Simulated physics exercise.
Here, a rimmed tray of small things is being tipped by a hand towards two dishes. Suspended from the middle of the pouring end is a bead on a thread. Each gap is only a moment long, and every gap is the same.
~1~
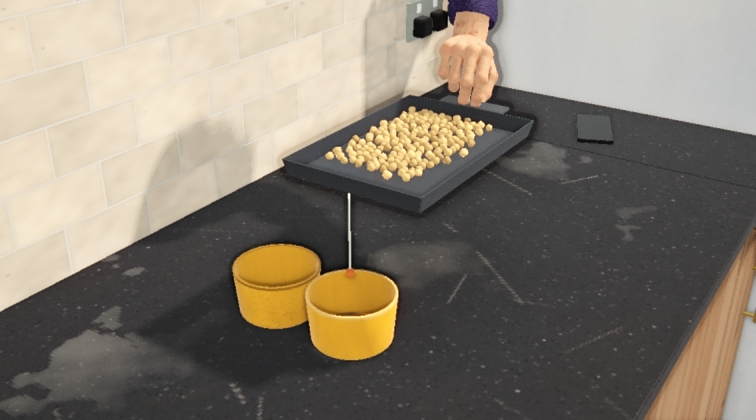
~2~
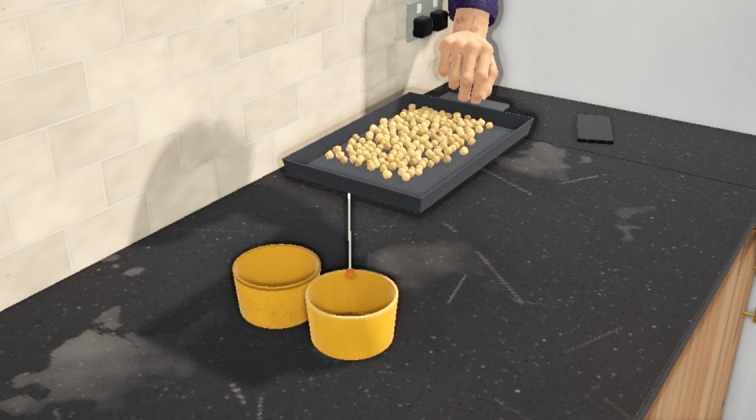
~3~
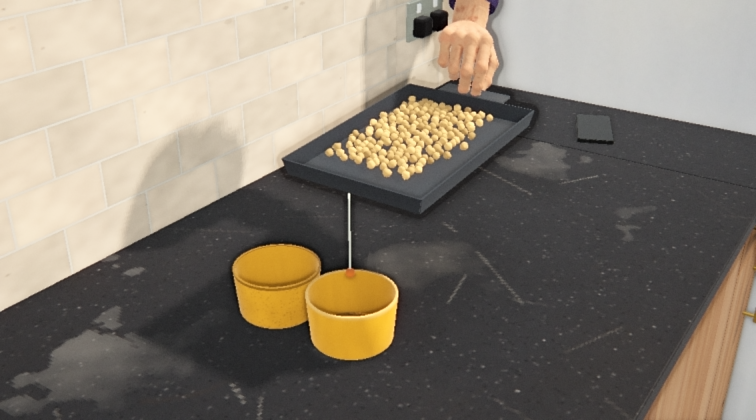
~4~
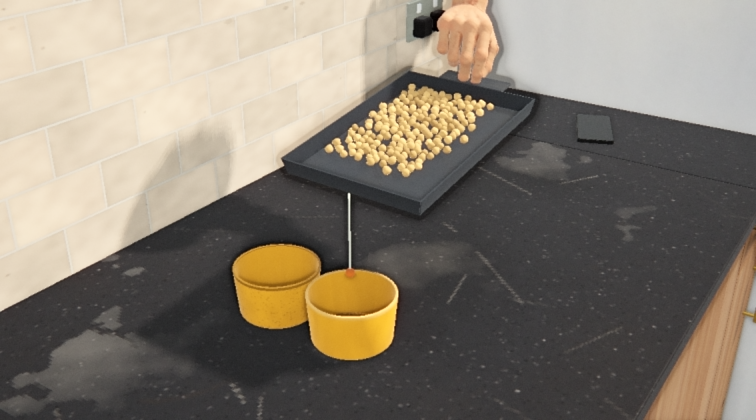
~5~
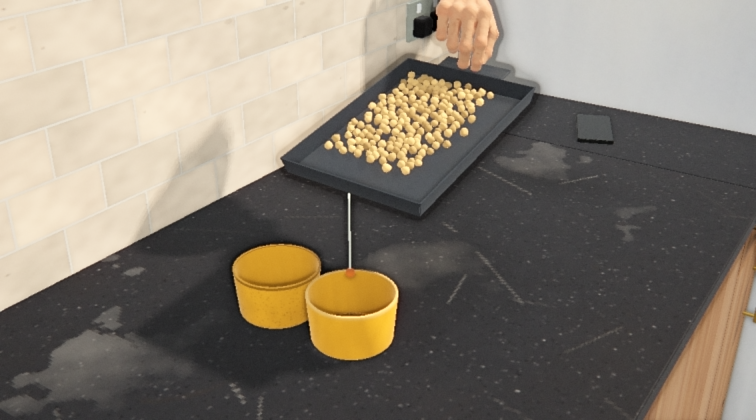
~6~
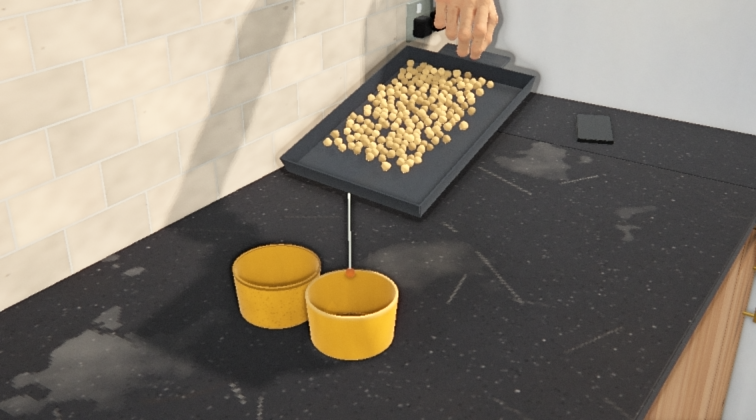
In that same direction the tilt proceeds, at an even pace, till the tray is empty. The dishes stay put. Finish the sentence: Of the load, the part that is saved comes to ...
Less than half of it.
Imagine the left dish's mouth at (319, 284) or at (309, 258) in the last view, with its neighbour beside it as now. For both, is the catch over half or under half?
In order, they'd catch a major share, and next a minor share.
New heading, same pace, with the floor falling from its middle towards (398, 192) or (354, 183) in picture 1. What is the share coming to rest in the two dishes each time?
In turn 30 and 50 in a hundred.
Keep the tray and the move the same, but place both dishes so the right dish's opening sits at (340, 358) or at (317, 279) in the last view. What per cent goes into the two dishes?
Roughly 20% first, roughly 10% second.
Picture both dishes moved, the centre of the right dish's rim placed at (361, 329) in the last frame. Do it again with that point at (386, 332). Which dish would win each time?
First place: The rightmost one; second place: The rightmost one.
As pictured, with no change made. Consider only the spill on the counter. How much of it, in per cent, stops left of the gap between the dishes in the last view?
Estimate: Near 40 per cent.
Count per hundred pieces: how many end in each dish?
Out of every hundred, close to 0 go left and close to 30 go right.
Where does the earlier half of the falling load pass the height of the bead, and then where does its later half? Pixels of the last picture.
The opening part goes through (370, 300); what follows goes through (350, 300).
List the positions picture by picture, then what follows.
Corners of the pouring end near (288, 158) and (420, 195), level; middle of the load near (416, 140), dried chickpeas; left dish near (250, 302); right dish near (325, 332); bead on its thread near (350, 273), in the first picture.
Corners of the pouring end near (288, 158) and (420, 195), level; middle of the load near (416, 139), in the second picture.
Corners of the pouring end near (287, 158) and (420, 197), tipped barely, lowest at the right corner; middle of the load near (416, 134), in the third picture.
Corners of the pouring end near (287, 157) and (419, 198), tipped a little, lowest at the right corner; middle of the load near (416, 126), in the fourth picture.
Corners of the pouring end near (286, 157) and (419, 200), tipped a little, lowest at the right corner; middle of the load near (416, 118), in the fifth picture.
Corners of the pouring end near (285, 157) and (418, 202), tipped clearly, lowest at the right corner; middle of the load near (415, 111); left dish near (250, 302); right dish near (325, 332), in the sixth picture.
Shortly afterwards, tray tipped steeply; all but a few on the tray; a little in the air.
Next, tray tipped right over; the bulk on the tray; only a few in the right dish; a little outside both; only a few in the air.
Some moments later, tray tipped past a quarter turn; near a third in the right dish; near two thirds outside both.
In the end, tray tipped past a quarter turn; near a third in the right dish; none at all in the left dish; near two thirds outside both.
